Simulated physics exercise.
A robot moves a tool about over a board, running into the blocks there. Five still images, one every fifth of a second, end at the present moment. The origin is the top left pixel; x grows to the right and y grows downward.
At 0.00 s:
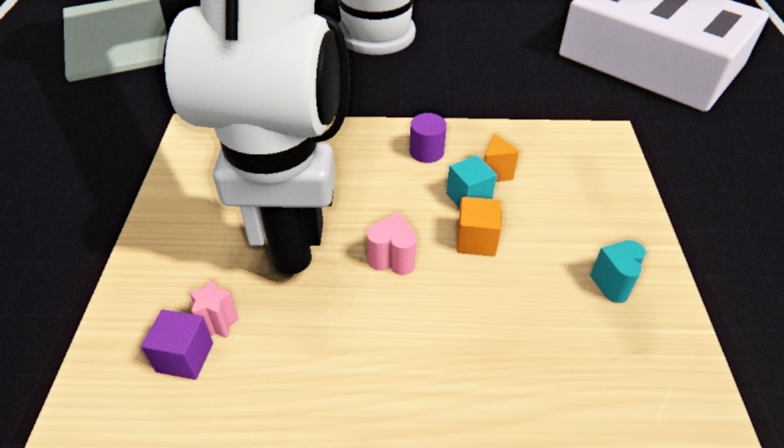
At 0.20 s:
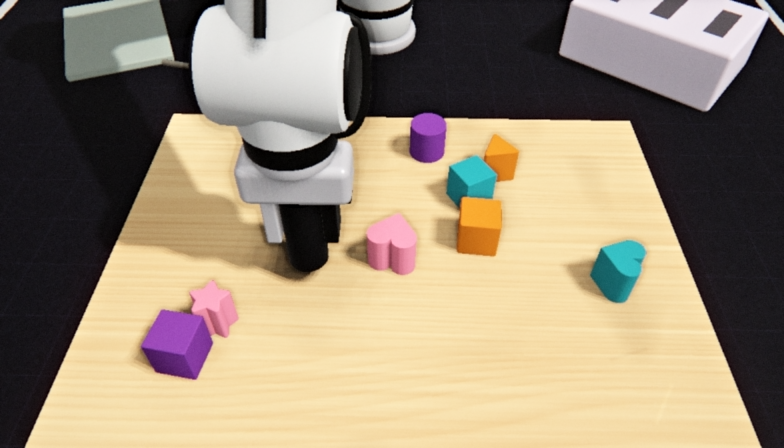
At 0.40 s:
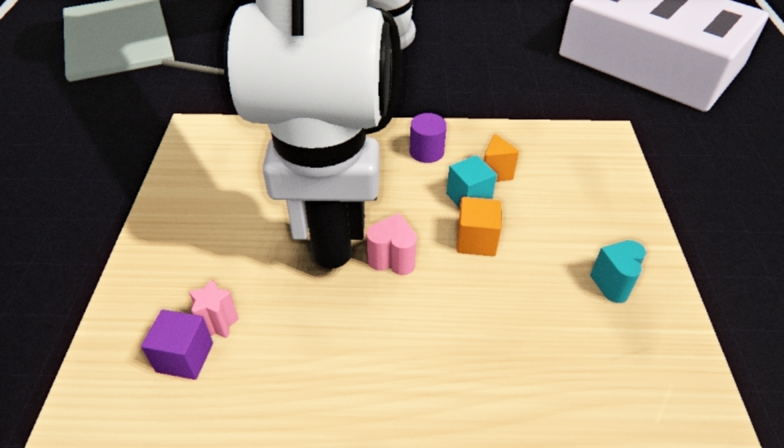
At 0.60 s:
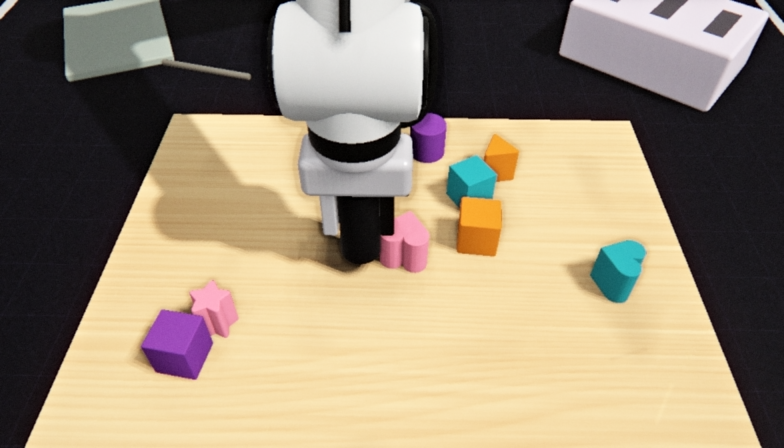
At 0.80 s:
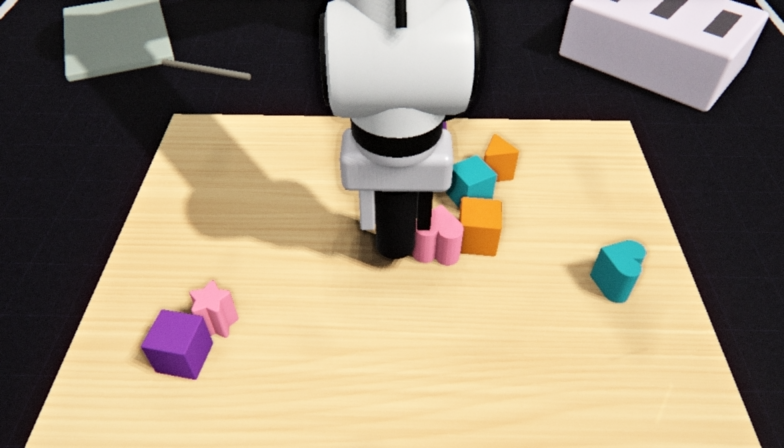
White robot arm moving right across a wooden board, pushing a pink heart block rightward up to an orange square block.
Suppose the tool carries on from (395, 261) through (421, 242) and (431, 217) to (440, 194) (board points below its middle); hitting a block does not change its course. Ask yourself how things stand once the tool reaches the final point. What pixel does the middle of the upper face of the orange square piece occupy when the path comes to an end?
I'd guess (514, 210).
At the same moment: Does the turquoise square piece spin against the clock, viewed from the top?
Going by the path, no.
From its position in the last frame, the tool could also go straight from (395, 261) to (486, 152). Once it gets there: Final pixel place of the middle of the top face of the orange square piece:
At roughly (514, 213).
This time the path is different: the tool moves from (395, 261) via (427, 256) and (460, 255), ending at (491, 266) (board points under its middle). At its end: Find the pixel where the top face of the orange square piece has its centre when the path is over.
I'd say the orange square piece ends with its top centre at (545, 197).
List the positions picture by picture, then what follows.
In the first frame, tip of the tool at (292, 260), middles of tops, pink heart block at (393, 231), turquoise square piece at (473, 169), orange square piece at (481, 212), orange three-sided block at (500, 146).
In the second frame, tool at (309, 257), nothing pushed.
In the third frame, tool at (332, 254), nothing pushed.
In the fourth frame, tool at (361, 250), pink heart block at (405, 229).
In the fifth frame, tool at (396, 245), pink heart block at (439, 223), turquoise square piece at (473, 169), orange square piece at (482, 212), orange three-sided block at (500, 146).
What follows on the original path. One third of the way, tool at (422, 225); pink heart block at (467, 215), turned 35° clockwise; orange square piece at (505, 210).
Two thirds of the way, tool at (433, 201); pink heart block at (472, 200), turned 70° clockwise; orange square piece at (513, 210), turned 15° clockwise.
At the end, tool at (442, 178); pink heart block at (472, 200), turned 70° clockwise; turquoise square piece at (478, 165), turned 25° clockwise; orange square piece at (514, 210), turned 15° clockwise; orange three-sided block at (505, 144).
